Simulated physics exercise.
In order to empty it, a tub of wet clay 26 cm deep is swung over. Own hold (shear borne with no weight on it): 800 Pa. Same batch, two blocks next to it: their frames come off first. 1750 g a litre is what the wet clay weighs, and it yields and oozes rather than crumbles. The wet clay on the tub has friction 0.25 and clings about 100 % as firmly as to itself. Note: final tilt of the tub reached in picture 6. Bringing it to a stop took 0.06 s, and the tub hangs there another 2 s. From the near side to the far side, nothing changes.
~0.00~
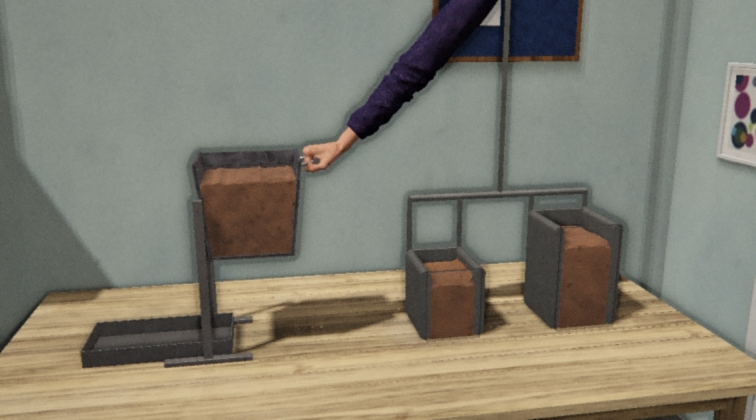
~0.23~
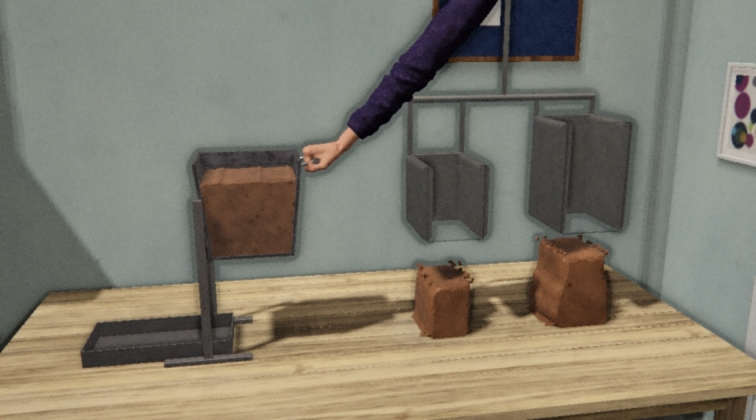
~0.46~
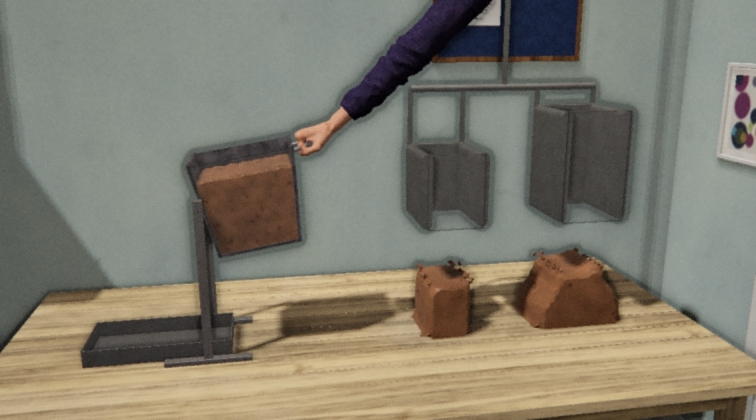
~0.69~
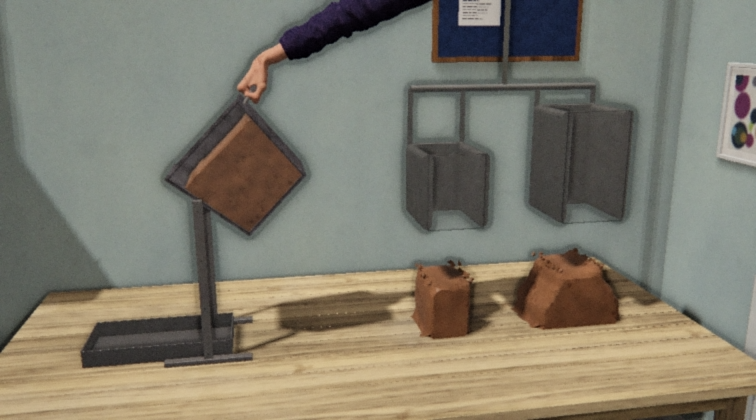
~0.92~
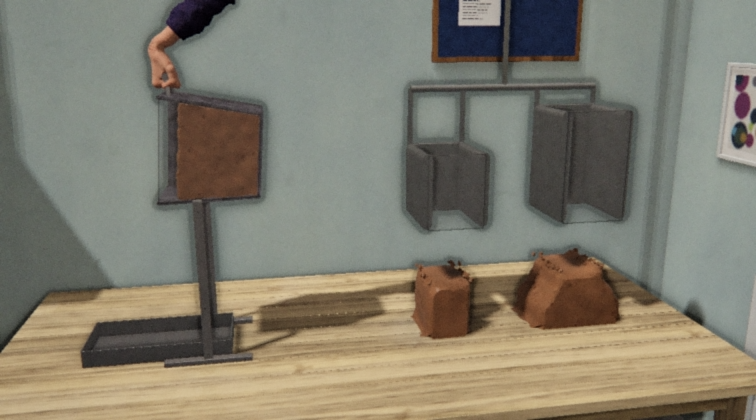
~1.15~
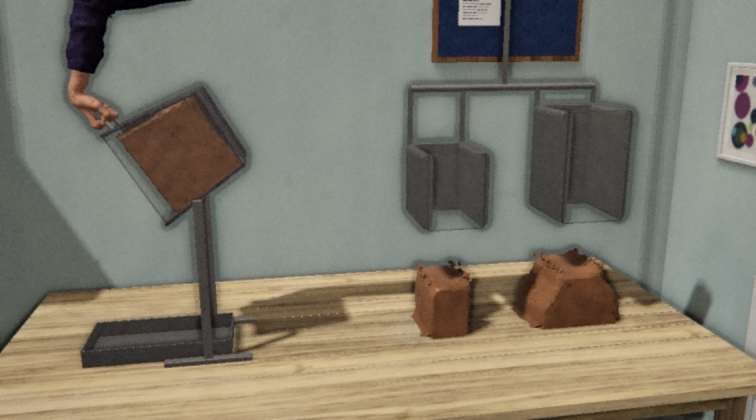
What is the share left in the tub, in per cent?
About 5 %.
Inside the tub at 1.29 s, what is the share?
70 %, roughly.
By 1.29 s, the tub is at 120 degrees and holds 72 %.
By 1.46 s, the tub is at 120 degrees and holds 21 %.
By 1.63 s, the tub is at 120 degrees and holds 5 %.
By 1.80 s, the tub is at 120 degrees and holds 5 %.
By 3.15 s, at the end, the tub is at 120 degrees and holds 5 %.
